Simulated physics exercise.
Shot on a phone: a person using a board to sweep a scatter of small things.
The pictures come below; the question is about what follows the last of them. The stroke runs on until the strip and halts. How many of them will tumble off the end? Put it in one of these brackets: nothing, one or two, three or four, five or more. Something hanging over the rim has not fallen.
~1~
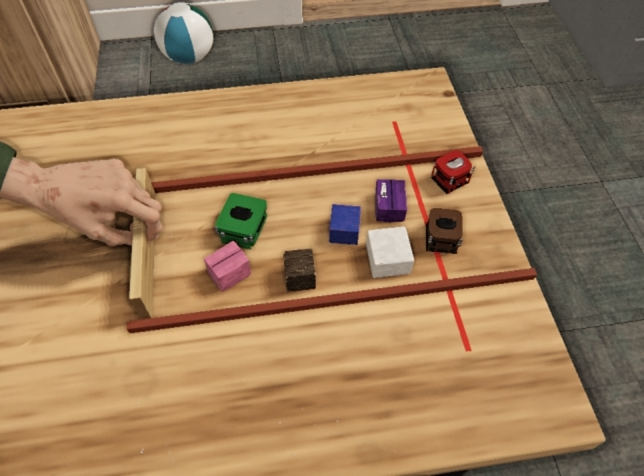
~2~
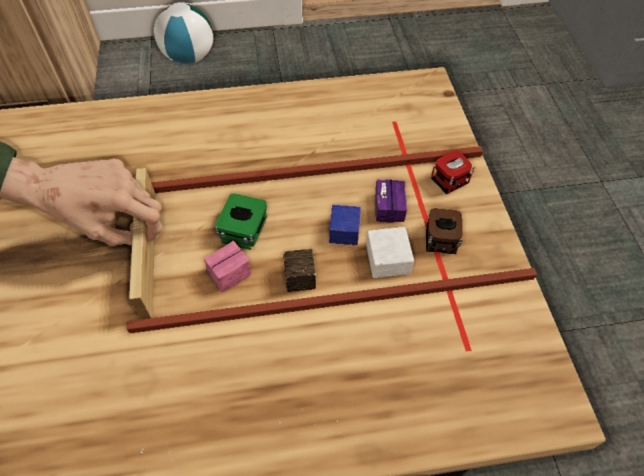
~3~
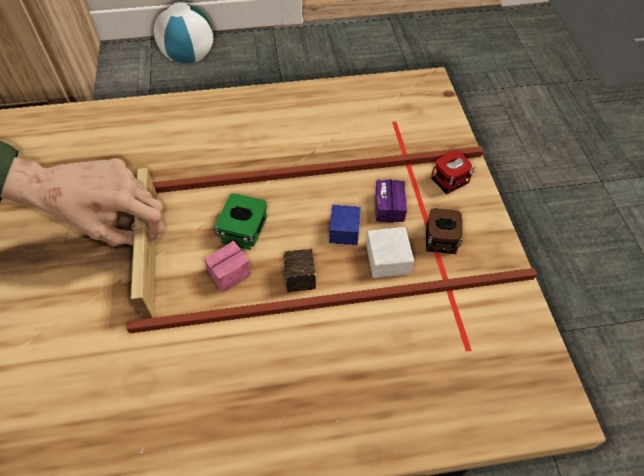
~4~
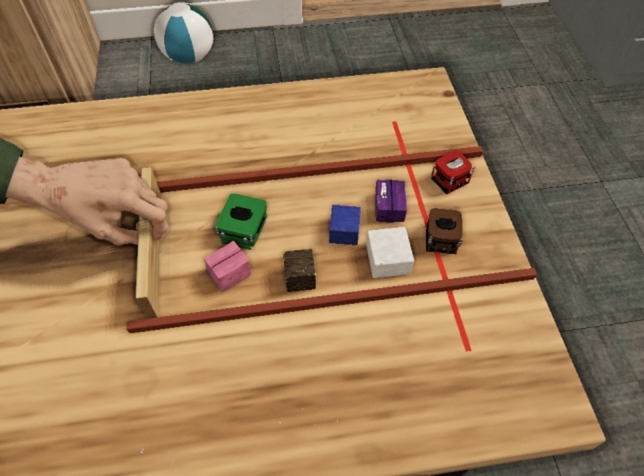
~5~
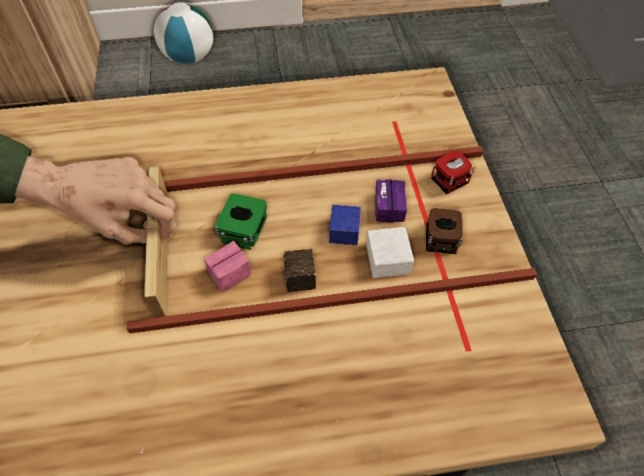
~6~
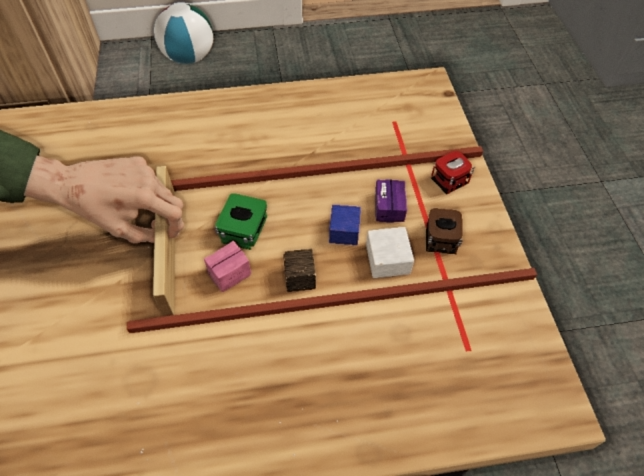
What falls is a single one or two.
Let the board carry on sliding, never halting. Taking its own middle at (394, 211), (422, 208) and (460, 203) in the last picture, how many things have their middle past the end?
Respectively 0, 1 and 4.
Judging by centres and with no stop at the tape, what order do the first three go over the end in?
Earliest first - brown case, red case, white block.
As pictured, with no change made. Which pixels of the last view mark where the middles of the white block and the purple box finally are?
About (515, 234), and the other about (470, 189).
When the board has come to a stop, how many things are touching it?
That number would be 2.
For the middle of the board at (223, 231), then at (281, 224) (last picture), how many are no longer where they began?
I count 2 first and 3 after.
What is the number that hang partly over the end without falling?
The tally is 2.
Soon after, none off yet; red case at rest near (452, 172); brown case at rest near (444, 231); purple box at rest near (391, 201).
At rest, the number that fall off is one or two; fallen, brown case.
